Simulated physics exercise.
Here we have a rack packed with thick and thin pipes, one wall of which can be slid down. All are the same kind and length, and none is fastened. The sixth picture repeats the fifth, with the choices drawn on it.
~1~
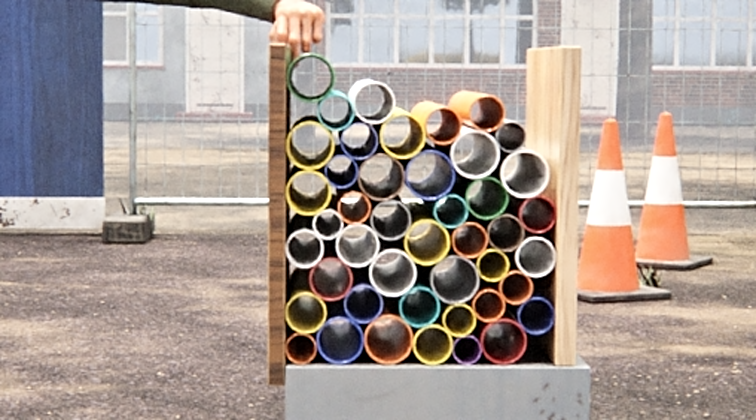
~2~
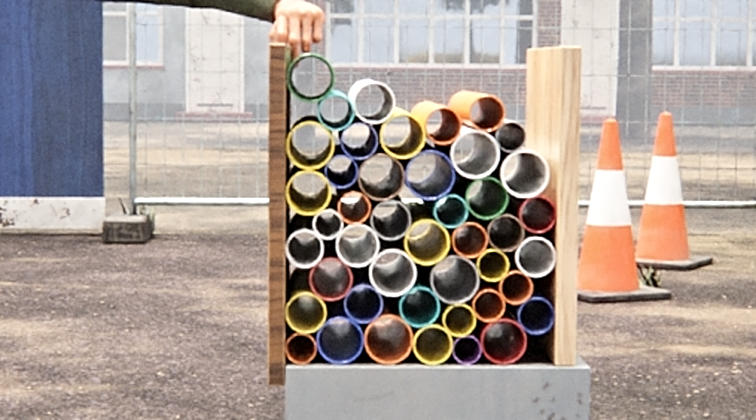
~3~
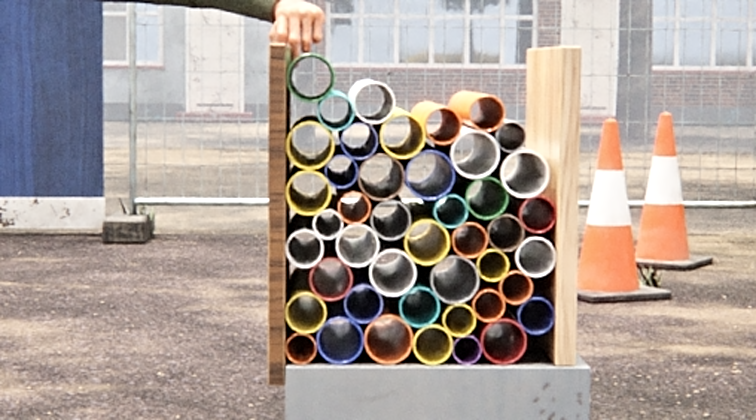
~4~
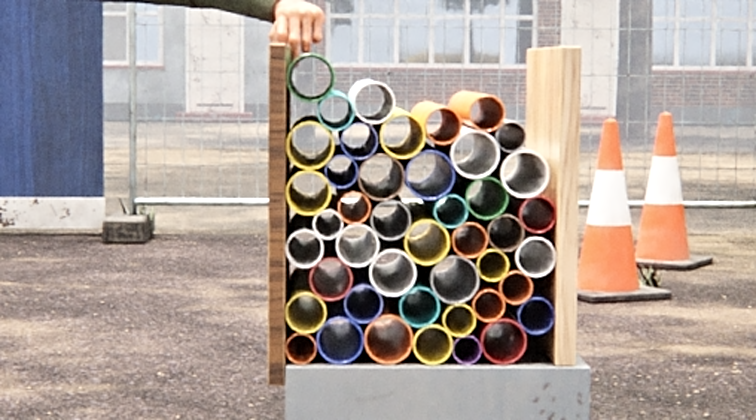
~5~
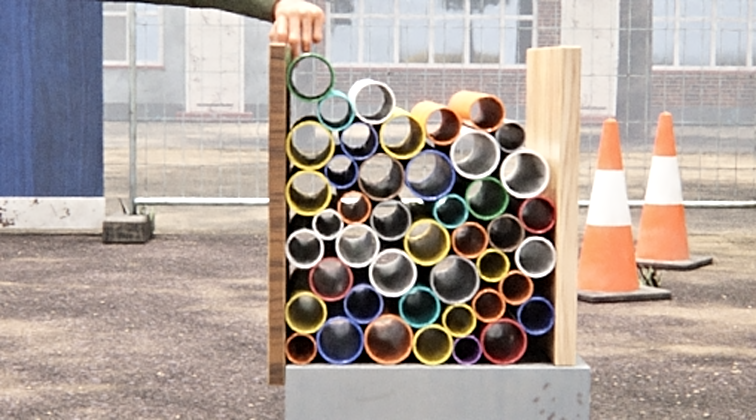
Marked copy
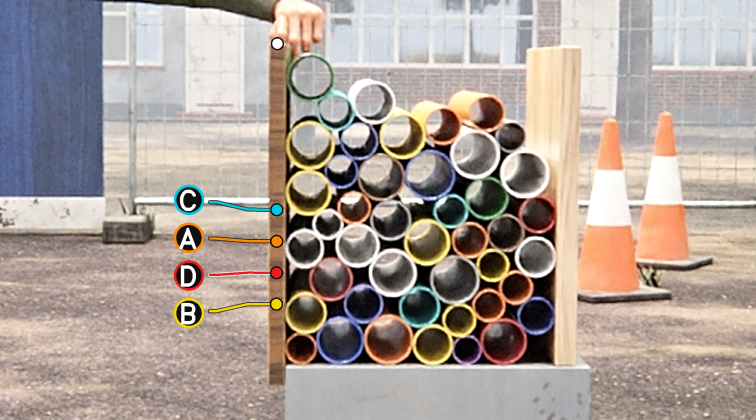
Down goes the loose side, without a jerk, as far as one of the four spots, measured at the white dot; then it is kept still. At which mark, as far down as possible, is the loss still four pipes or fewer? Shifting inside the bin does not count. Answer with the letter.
Stop at C.
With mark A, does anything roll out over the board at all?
Yes, at A.
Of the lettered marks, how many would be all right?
One of them.
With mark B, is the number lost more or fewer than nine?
At B, more than nine.
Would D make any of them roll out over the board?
Yes.
On the copy, A at (277, 241); B at (277, 304); C at (277, 210); D at (277, 273); the white dot at (278, 44).
On C. First, top of the board (286, 116).
Then, top of the board (286, 196).
Finally, top of the board (286, 210), three out over the board.
By contrast, A more than four out over the board; B more than four out over the board; D more than four out over the board.
